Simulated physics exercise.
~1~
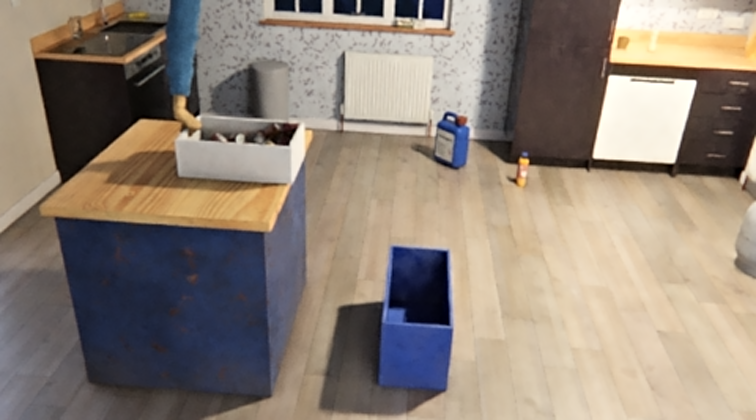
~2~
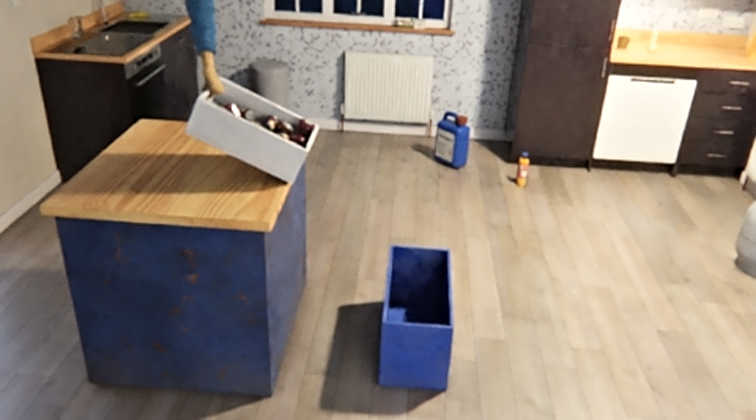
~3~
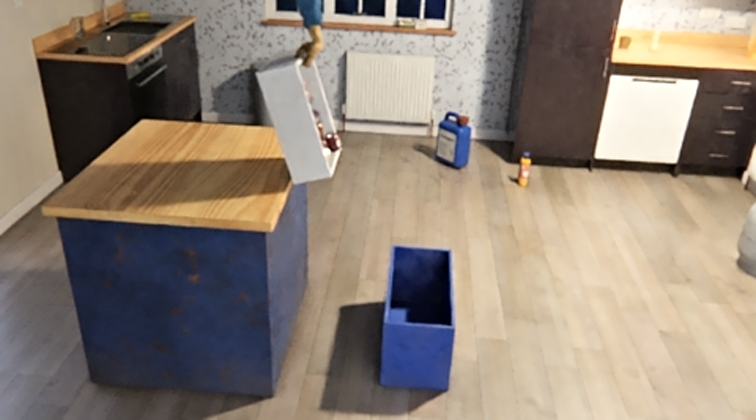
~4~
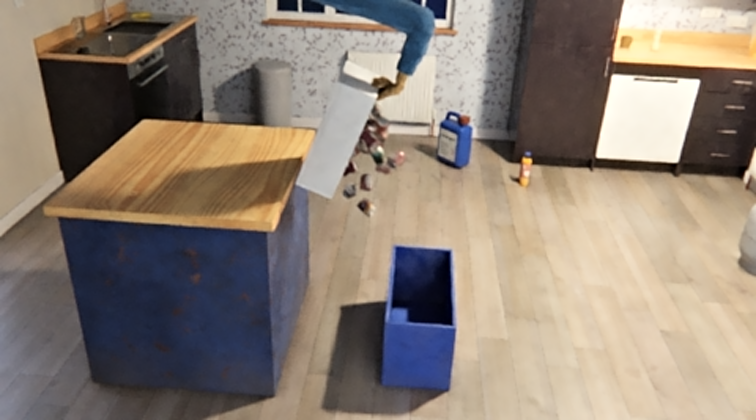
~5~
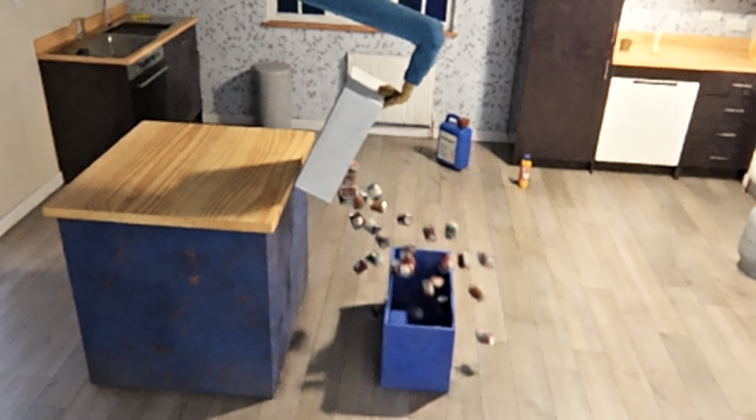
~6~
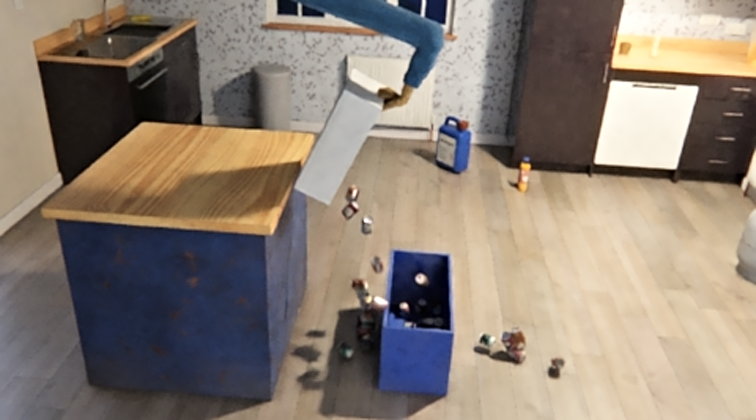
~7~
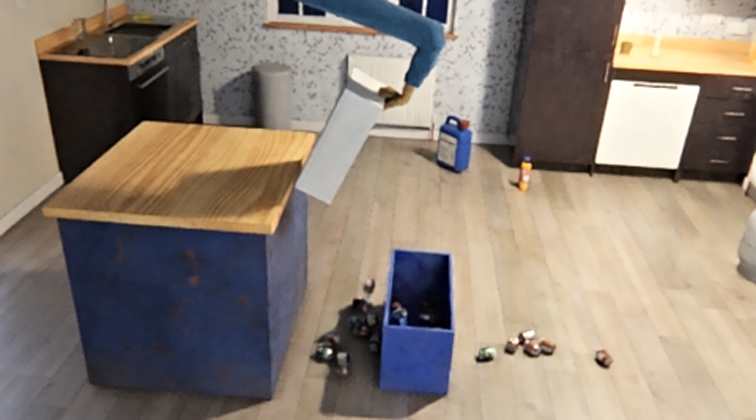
In this clip, a blue-sleeved arm tips a white tote over the right edge of a wooden-topped blue bench, spilling small cans toward a blue tote on the floor; some land inside, while others scatter on the ground on both sides.
